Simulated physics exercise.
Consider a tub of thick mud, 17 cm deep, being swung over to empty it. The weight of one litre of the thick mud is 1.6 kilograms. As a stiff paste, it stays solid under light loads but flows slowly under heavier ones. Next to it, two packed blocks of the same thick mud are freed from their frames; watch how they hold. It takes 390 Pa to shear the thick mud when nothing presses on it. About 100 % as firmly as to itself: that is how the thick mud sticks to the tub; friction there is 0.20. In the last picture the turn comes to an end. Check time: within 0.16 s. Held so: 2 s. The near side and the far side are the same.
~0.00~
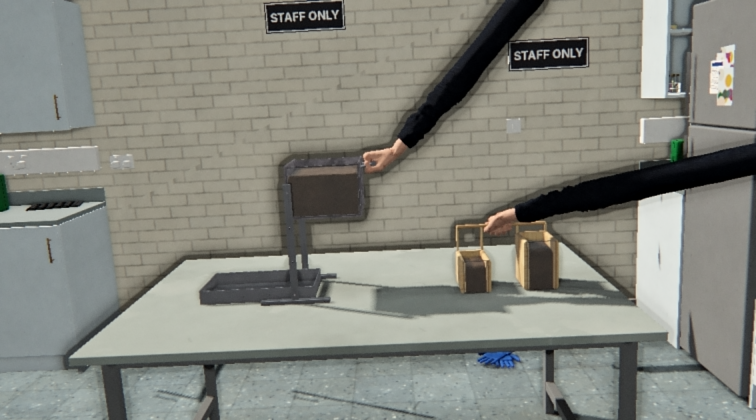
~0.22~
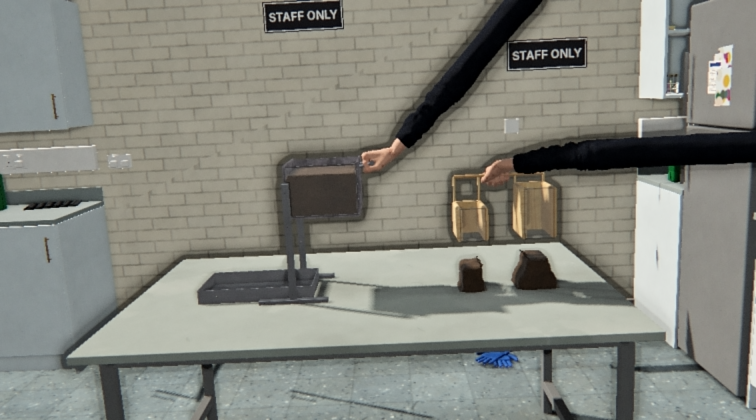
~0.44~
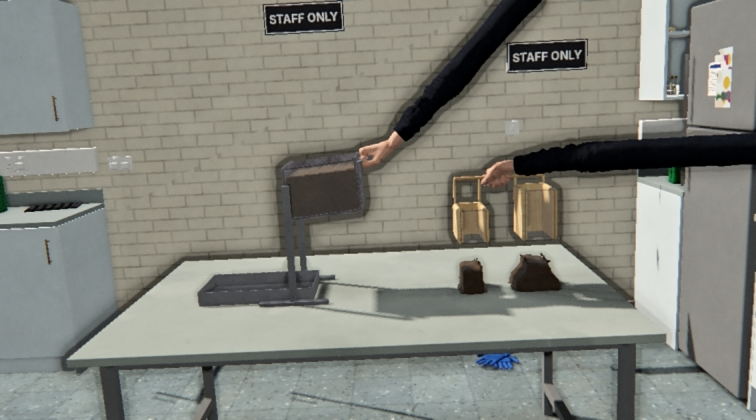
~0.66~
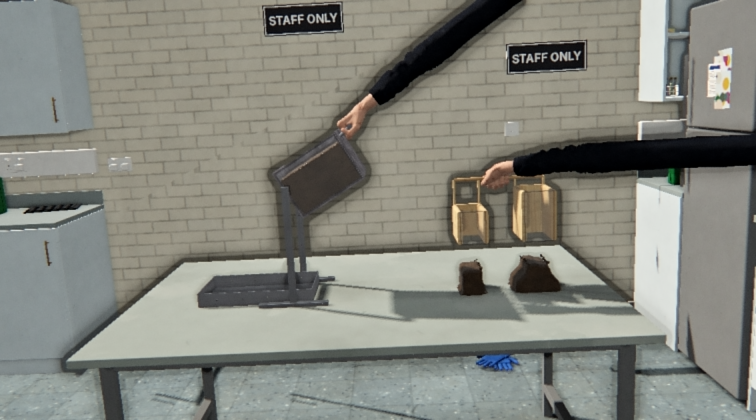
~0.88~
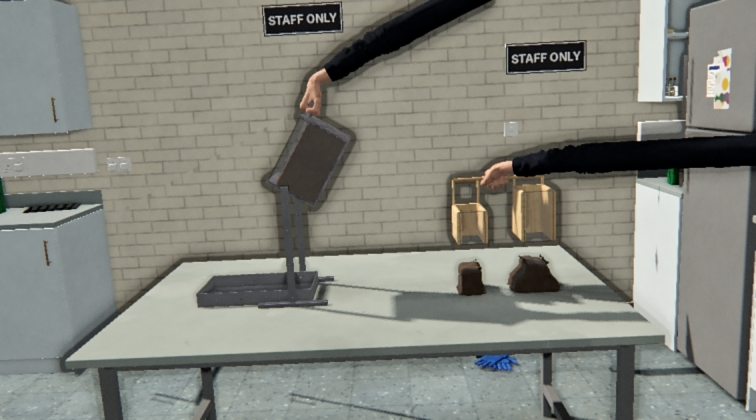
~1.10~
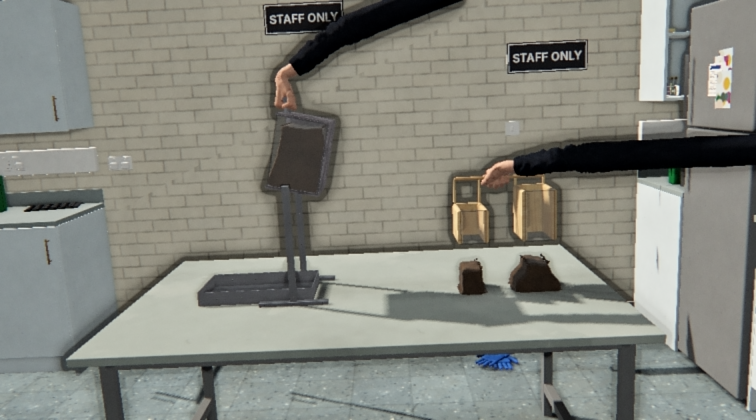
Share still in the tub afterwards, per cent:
Near 53 %.
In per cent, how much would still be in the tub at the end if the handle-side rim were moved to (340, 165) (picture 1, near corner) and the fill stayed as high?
75 %.
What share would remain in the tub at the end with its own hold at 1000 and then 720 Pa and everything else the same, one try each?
First try roughly 100 per cent, second try roughly 100 per cent.
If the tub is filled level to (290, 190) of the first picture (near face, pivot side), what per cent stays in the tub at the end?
About 100 %.
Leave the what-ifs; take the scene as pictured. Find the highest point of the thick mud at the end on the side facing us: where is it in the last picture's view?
Highest point: Approx. (302, 157).
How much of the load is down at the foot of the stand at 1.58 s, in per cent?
Down at that time: Approx. 10 %.
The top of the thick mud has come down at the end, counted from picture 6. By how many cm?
11 cm or so.
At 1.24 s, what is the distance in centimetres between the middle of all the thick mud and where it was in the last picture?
4 cm.
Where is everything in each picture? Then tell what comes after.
Handle-side rim at (357, 164), tilt 0 degrees; highest point of the thick mud at (351, 173); test blocks 9.4 cm, 15 cm high (left to right), in the first frame.
Handle-side rim at (355, 163), tilt 0 degrees; highest point of the thick mud at (350, 172); test blocks 9.2 cm, 11 cm high (left to right), in the second frame.
Handle-side rim at (353, 159), tilt 5 degrees; highest point of the thick mud at (350, 169); test blocks 9.1 cm, 10 cm high (left to right), in the third frame.
Handle-side rim at (333, 134), tilt 31 degrees; highest point of the thick mud at (335, 144); test blocks 9.1 cm, 10 cm high (left to right), in the fourth frame.
Handle-side rim at (299, 118), tilt 59 degrees; highest point of the thick mud at (309, 125); test blocks 9.1 cm, 10 cm high (left to right), in the fifth frame.
Handle-side rim at (276, 116), tilt 77 degrees; highest point of the thick mud at (285, 126); test blocks 9.1 cm, 10 cm high (left to right), in the sixth frame.
By 1.24 s, the tub is at 77 degrees and holds 88 %.
By 1.41 s, the tub is at 77 degrees and holds 65 %.
By 1.58 s, the tub is at 77 degrees and holds 55 %.
By 1.75 s, the tub is at 77 degrees and holds 53 %.
By 3.10 s, at the end, the tub is at 77 degrees and holds 53 %.
